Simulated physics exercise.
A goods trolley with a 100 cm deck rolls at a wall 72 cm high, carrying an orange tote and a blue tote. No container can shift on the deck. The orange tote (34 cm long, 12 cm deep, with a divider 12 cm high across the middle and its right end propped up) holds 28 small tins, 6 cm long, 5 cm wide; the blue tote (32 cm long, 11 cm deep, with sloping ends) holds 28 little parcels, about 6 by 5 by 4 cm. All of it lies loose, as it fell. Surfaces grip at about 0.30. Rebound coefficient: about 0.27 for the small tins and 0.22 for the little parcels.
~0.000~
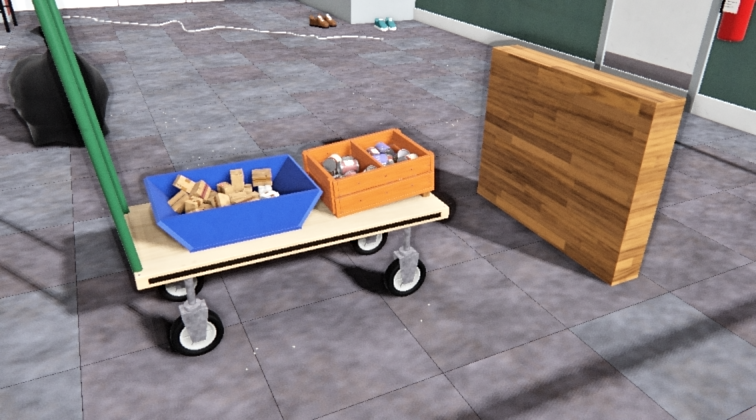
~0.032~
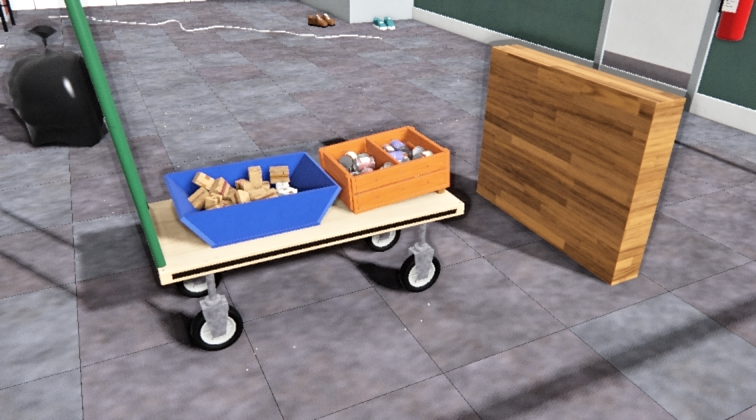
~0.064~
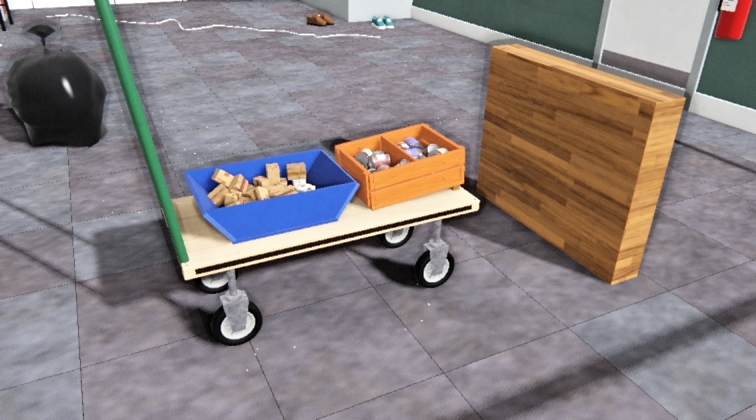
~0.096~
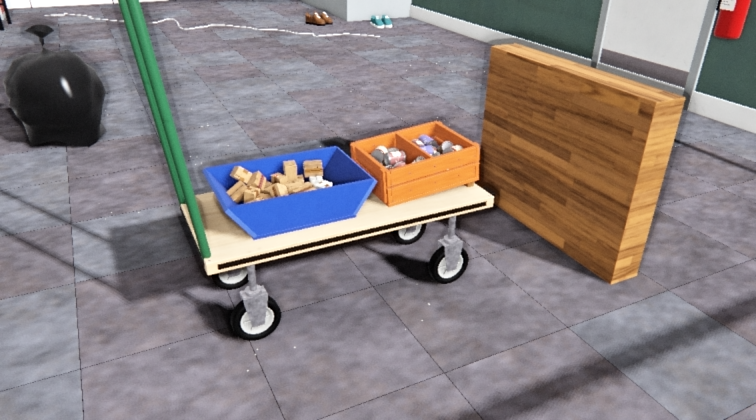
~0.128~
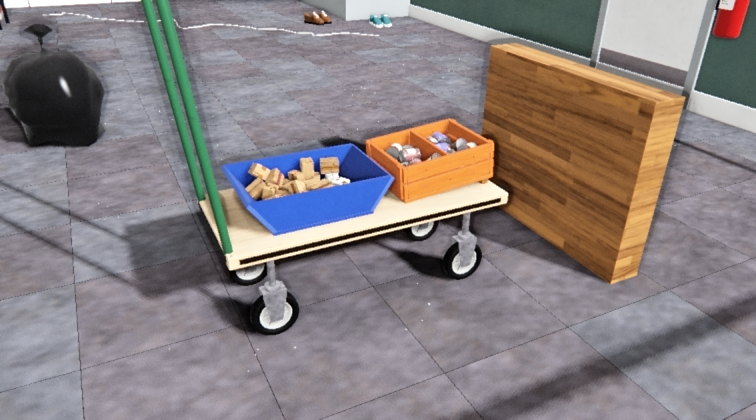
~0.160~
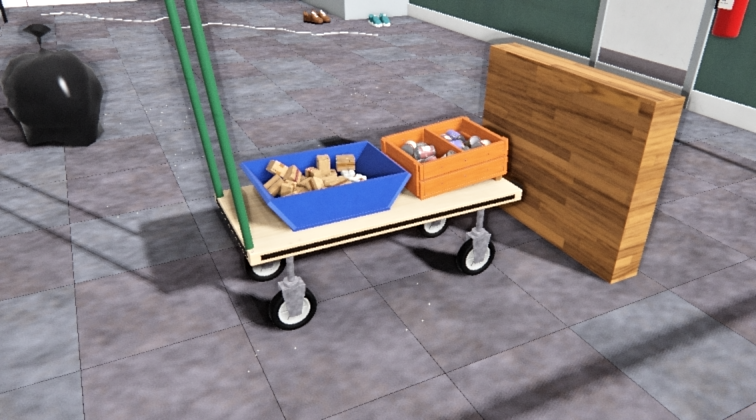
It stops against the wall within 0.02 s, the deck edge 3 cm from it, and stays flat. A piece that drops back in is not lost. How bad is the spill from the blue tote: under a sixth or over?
The blue tote loses fewer than one in six of its little parcels.
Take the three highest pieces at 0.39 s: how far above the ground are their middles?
Some 50 cm up.
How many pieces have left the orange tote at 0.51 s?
About: Orange tote 0.
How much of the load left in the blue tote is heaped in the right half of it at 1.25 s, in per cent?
About 90 per cent.
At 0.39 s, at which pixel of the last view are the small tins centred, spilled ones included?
Around (511, 146).
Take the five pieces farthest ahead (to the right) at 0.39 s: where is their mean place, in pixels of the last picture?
At about (529, 137).
After 0.29 s, the buffers strike the wall.
After 0.39 s, the orange tote has all 28 and the blue tote has all 28.
After 0.51 s, the orange tote has all 28 and the blue tote is down by 1 of 28.
After 0.74 s, the orange tote has all 28 and the blue tote is down by 1 of 28.
Final count (at 1.25 s), the orange tote has all 28 and the blue tote is down by 1 of 28. Asked share, 1 of 28, 4 per cent.
